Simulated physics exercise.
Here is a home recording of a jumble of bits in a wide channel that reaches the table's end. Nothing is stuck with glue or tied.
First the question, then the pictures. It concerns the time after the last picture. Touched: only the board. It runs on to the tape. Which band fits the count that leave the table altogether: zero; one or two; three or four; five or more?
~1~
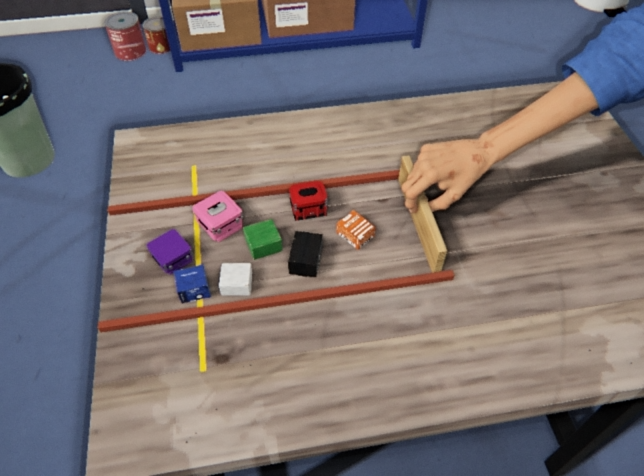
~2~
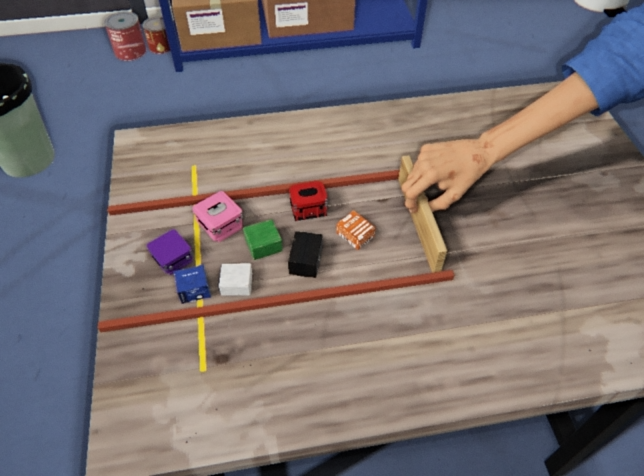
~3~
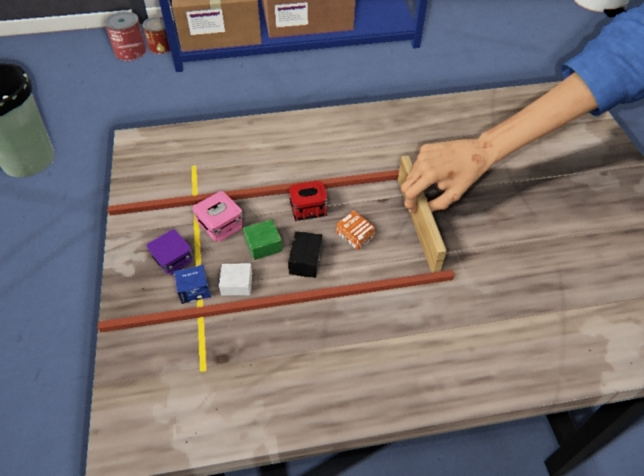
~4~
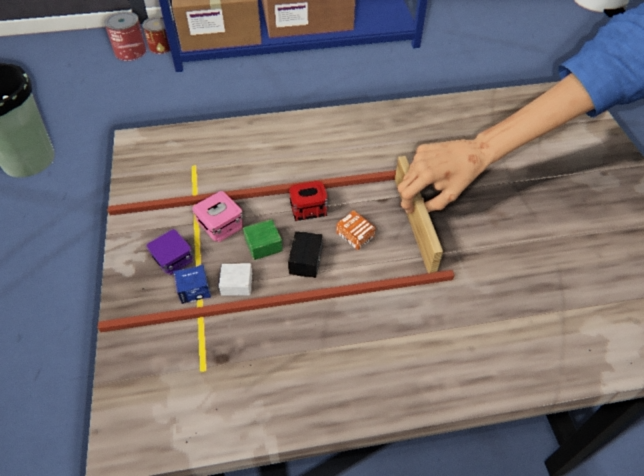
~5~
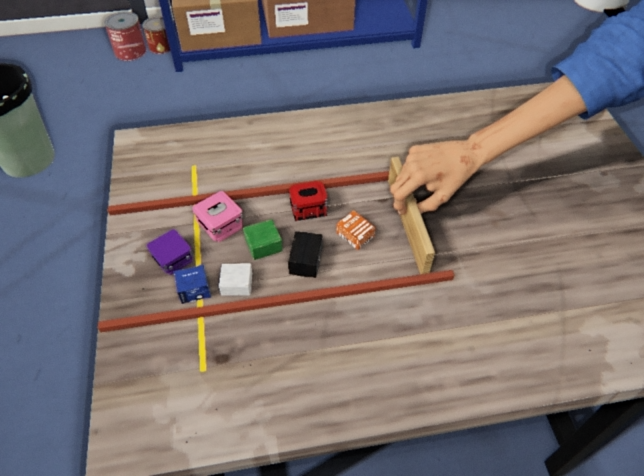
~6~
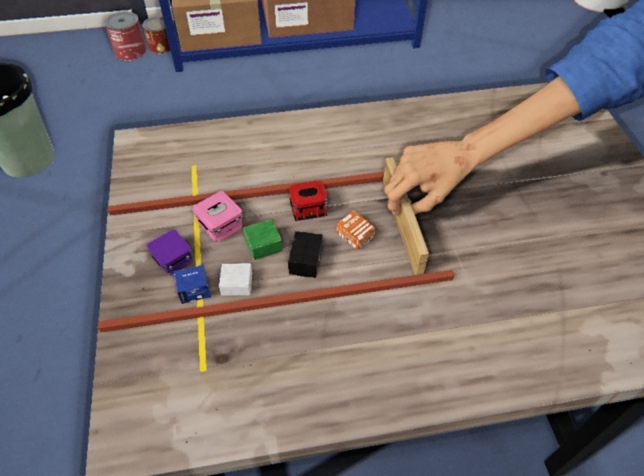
Once the push stops, every one will still be on the table.
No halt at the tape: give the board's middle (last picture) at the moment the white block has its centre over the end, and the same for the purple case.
I reckon its middle sits around (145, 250) and then around (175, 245).
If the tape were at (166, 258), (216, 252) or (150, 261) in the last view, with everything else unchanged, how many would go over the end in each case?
Those tries give 2, 0 and 3.
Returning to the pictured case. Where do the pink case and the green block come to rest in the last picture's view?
Approximately (141, 223) for one, approximately (155, 257) for the other.
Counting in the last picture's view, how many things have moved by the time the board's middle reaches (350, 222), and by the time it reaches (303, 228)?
It comes to 1 for the first spot, 4 for the other.
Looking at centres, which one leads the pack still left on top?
The one is the purple case.
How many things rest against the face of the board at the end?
All in all, 3.
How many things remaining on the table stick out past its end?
Looks like 1 of them.
A little later, none off yet; purple case at rest near (171, 253); blue box at rest near (192, 284); pink case at rest near (219, 216).
When it is over, the number that fall off is zero.
